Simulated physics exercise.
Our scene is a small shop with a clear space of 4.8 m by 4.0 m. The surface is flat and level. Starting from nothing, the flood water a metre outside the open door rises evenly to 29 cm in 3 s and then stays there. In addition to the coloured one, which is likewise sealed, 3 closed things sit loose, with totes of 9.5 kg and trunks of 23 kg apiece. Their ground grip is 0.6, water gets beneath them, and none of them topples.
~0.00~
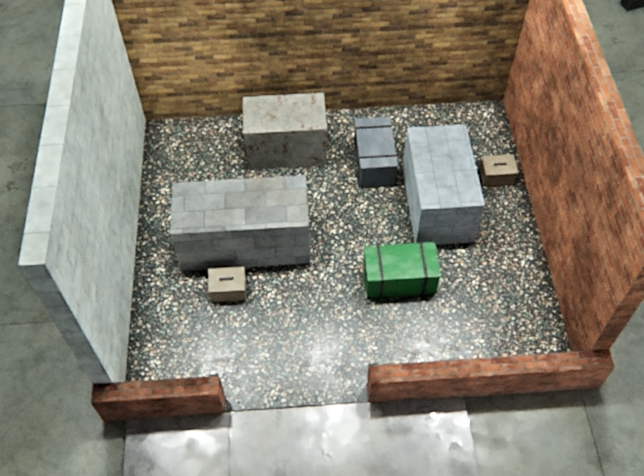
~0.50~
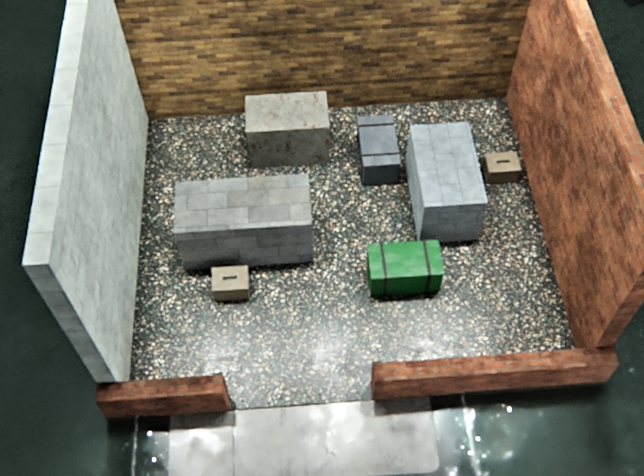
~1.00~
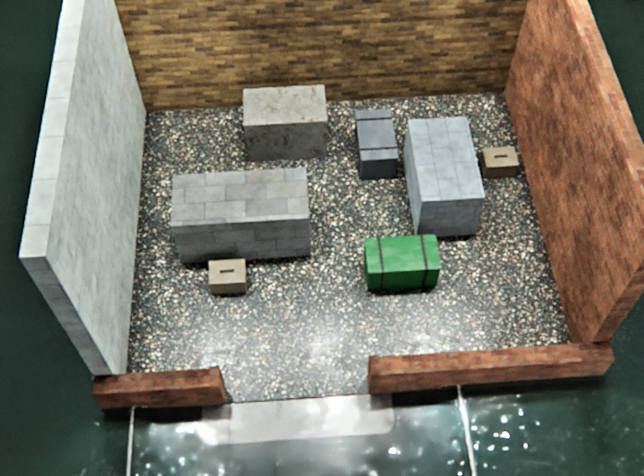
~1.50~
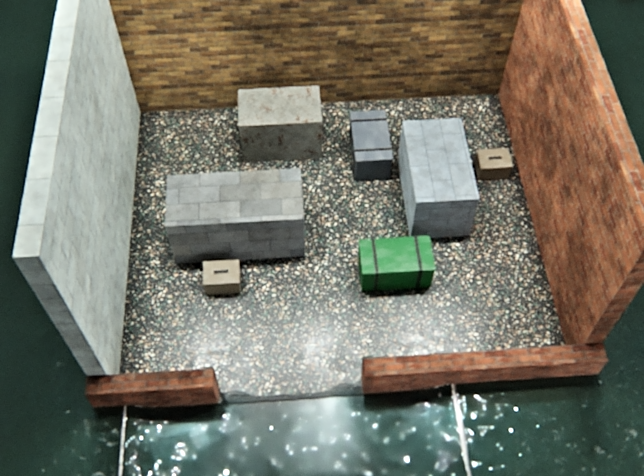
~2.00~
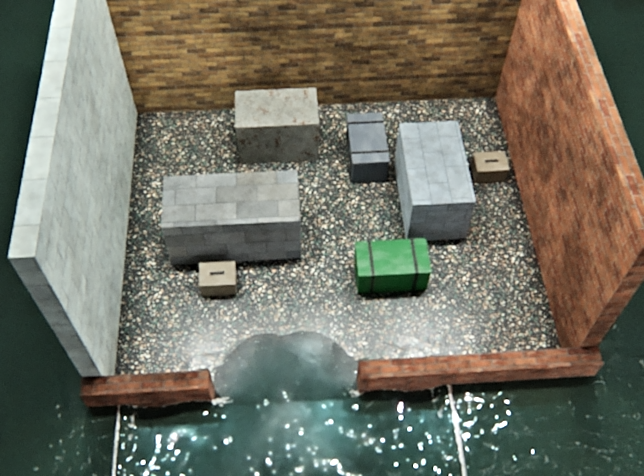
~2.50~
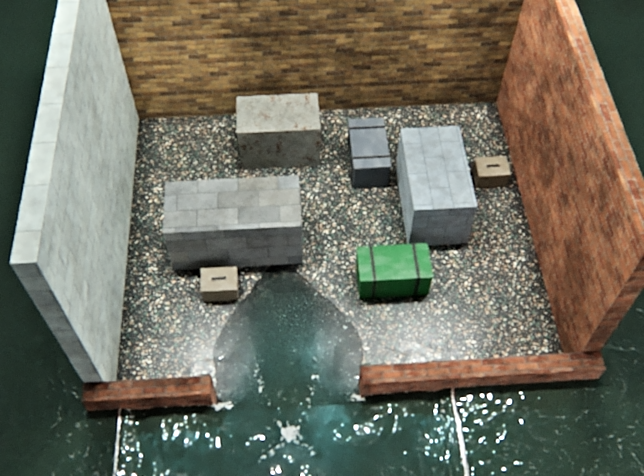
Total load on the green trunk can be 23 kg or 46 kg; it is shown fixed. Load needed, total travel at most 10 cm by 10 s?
Neither.
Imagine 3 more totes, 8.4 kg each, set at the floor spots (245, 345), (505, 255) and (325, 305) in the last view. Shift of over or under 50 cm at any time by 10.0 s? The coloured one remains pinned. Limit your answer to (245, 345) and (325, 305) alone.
Order as asked: Goes beyond / goes beyond.
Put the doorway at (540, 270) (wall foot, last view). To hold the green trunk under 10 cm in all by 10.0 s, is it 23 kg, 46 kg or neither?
In that case both options fail.
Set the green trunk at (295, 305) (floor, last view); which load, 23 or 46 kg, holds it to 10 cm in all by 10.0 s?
Note: None OK.
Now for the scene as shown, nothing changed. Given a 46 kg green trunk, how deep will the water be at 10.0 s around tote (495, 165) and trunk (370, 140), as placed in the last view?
Around 16 cm and 16 cm.
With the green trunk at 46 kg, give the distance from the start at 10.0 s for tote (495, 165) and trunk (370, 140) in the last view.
Net displacement, in order: 100 cm; 140 cm.
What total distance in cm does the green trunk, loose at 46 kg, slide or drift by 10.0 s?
Close to 80 cm, all told.
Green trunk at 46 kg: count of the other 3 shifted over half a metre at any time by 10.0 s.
I count 3 of them.
After 3.5 s the green trunk would be 0 cm from its start with 23 kg and 0 cm from its start with 46 kg; 3 cm of water round it then.
After 4.5 s the green trunk would be 29 cm from its start with 23 kg and 1 cm from its start with 46 kg; 7 cm of water round it then.
After 7.0 s the green trunk would be 29 cm from its start with 23 kg and 31 cm from its start with 46 kg; 9 cm of water round it then.
After 10.0 s the green trunk would be 134 cm from its start with 23 kg and 58 cm from its start with 46 kg; 15 cm of water round it then.
